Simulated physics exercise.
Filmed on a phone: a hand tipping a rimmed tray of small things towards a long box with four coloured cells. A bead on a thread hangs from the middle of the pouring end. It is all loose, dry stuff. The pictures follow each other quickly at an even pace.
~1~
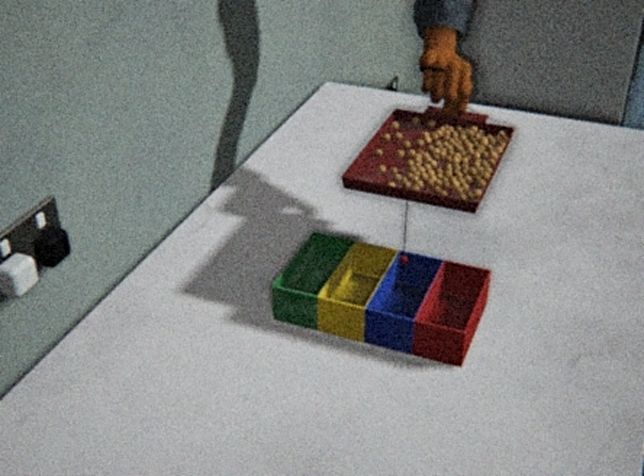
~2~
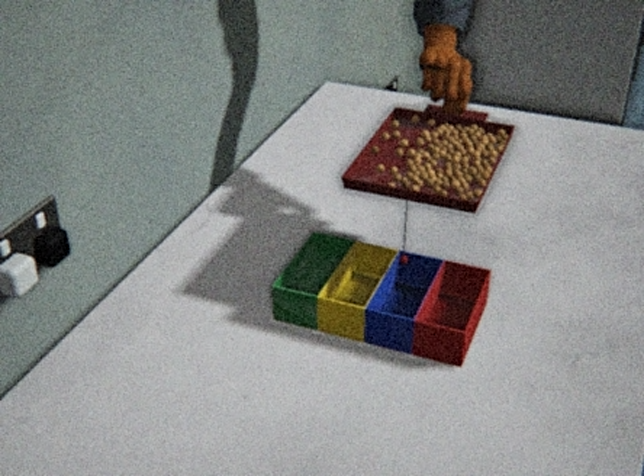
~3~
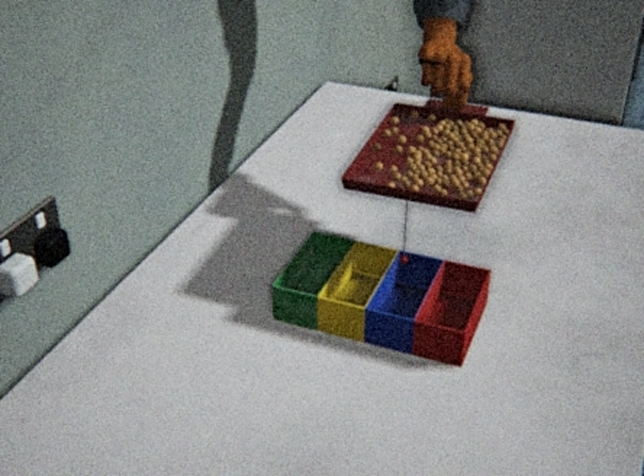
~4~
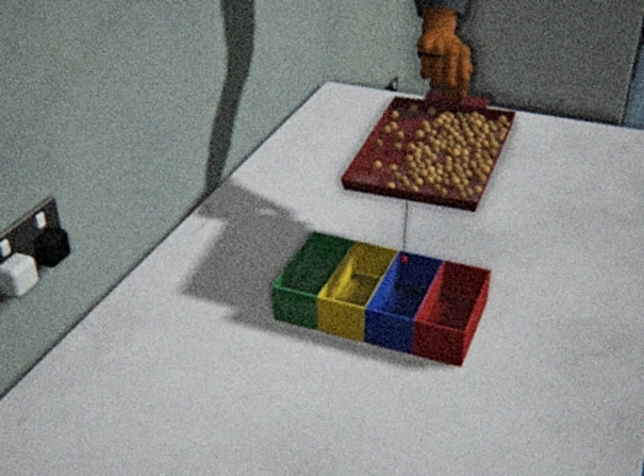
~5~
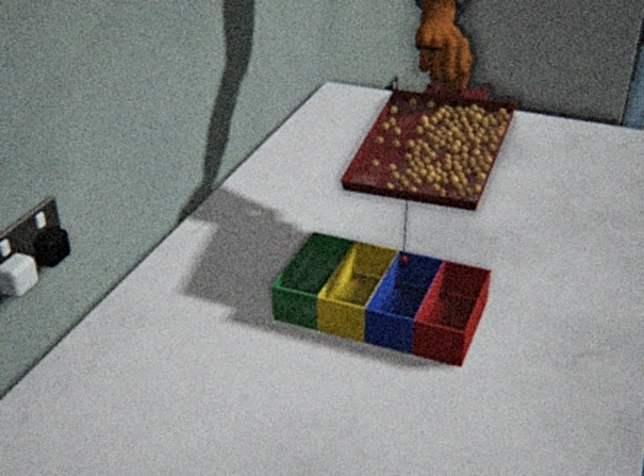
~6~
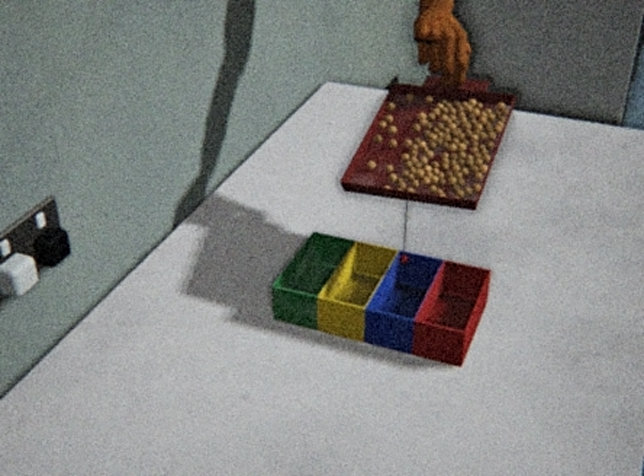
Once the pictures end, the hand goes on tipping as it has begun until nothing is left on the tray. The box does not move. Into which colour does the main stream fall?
Most goes to the yellow cell.
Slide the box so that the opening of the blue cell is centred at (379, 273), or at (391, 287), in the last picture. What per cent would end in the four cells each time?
Roughly 90 per cent, and 100 per cent.
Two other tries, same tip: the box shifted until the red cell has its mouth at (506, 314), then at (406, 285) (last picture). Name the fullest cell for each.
In turn: That green cell; that blue cell.
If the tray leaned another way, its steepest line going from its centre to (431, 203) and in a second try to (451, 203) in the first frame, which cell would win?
In turn: Red; the red cell.
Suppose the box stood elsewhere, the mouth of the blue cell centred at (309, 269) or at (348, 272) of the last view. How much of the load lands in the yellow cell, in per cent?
In turn 0 and 10 in a hundred.
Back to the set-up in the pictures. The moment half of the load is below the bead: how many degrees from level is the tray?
At about 85°.
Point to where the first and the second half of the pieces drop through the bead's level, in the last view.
The first part at (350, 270); the rest at (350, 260).
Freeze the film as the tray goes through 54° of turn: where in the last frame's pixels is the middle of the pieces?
Close to (408, 162).
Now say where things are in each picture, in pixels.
The first picture shows corners of the pouring end at (344, 176) and (476, 201), level; middle of the load at (455, 161), round wooden beads; bead on its thread at (403, 260); green cell at (295, 305); yellow cell at (341, 316); blue cell at (389, 328); red cell at (439, 340).
The second picture shows corners of the pouring end at (344, 176) and (476, 201), level; middle of the load at (455, 160).
The third picture shows corners of the pouring end at (344, 177) and (476, 201), tipped barely, lowest at the left corner; middle of the load at (455, 157), a stray few on the move.
The fourth picture shows corners of the pouring end at (344, 178) and (475, 200), tipped a little, lowest at the left corner; middle of the load at (455, 153), a stray few on the move.
The fifth picture shows corners of the pouring end at (343, 179) and (475, 200), tipped a little, lowest at the left corner; middle of the load at (454, 150), a small part on the move.
The sixth picture shows corners of the pouring end at (343, 181) and (475, 200), tipped a little, lowest at the left corner; middle of the load at (452, 148), nearly all on the move; green cell at (295, 305); yellow cell at (341, 316); blue cell at (389, 328); red cell at (439, 340).
Soon, tray tipped steeply; nearly all on the tray; a stray few falling or outside the box.
A while on, tray tipped right over; about a quarter on the tray; about a third in the yellow cell; a small part in the green cell; a small part in the blue cell; a stray few in the red cell; about a quarter falling or outside the box.
Towards the end, tray tipped past a quarter turn; about half in the yellow cell; about a quarter in the green cell; about a quarter in the blue cell; a stray few in the red cell; a stray few falling or outside the box.
Finally, tray tipped past a quarter turn; about half in the yellow cell; about a quarter in the green cell; about a quarter in the blue cell; a stray few in the red cell; a stray few outside the box.
